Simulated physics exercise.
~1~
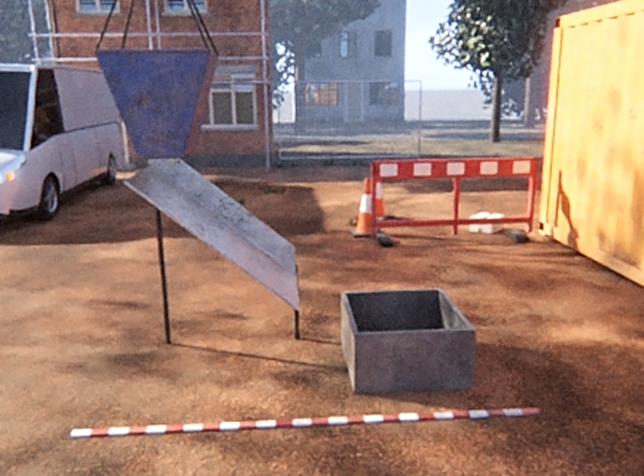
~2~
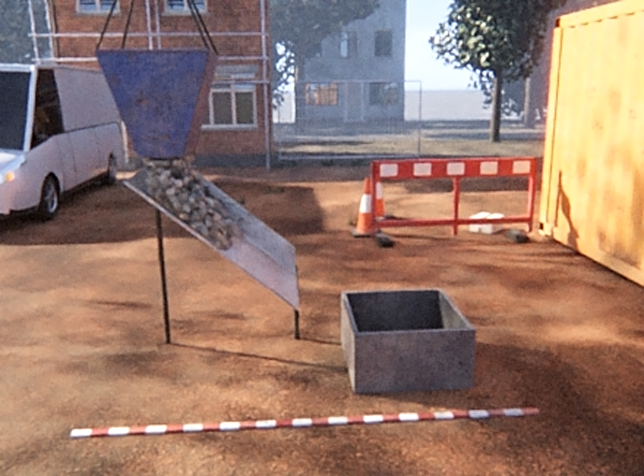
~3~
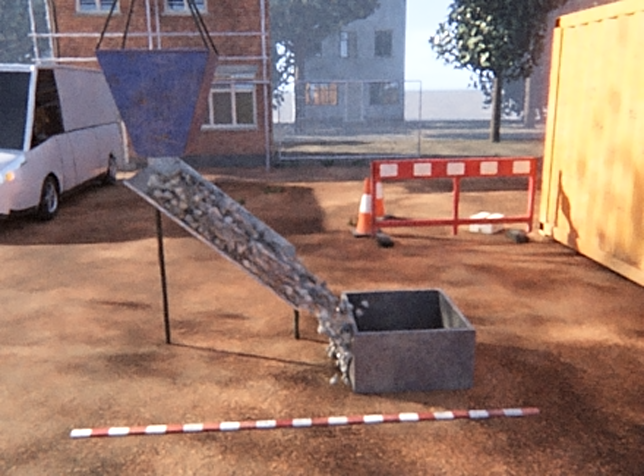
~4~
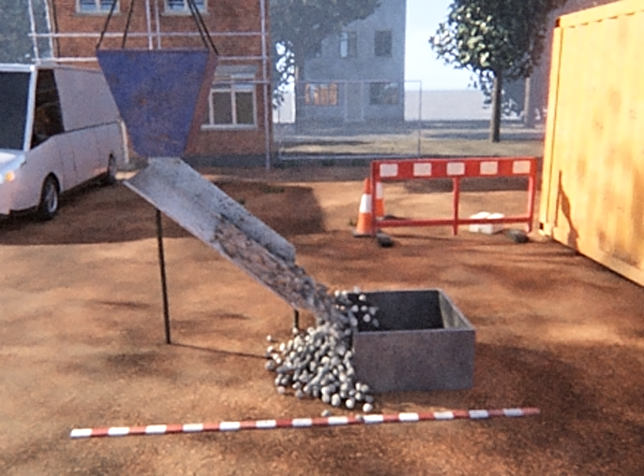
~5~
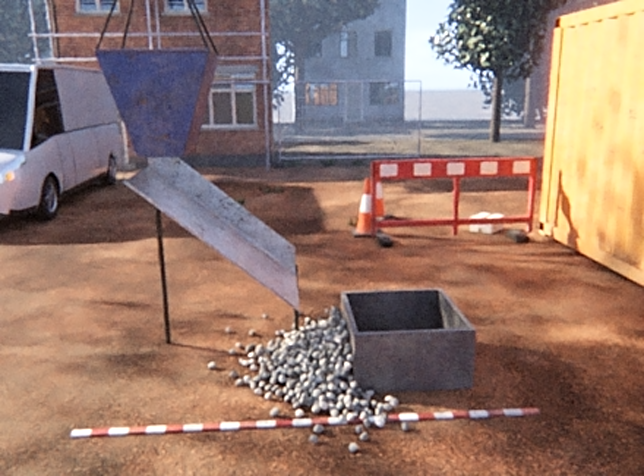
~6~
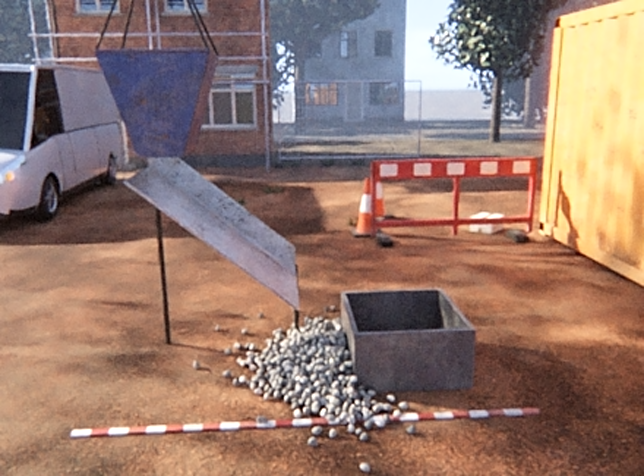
On a dirt building yard, grey stones dropping from a hanging blue hopper slide down a steel chute and pile left of a bin.
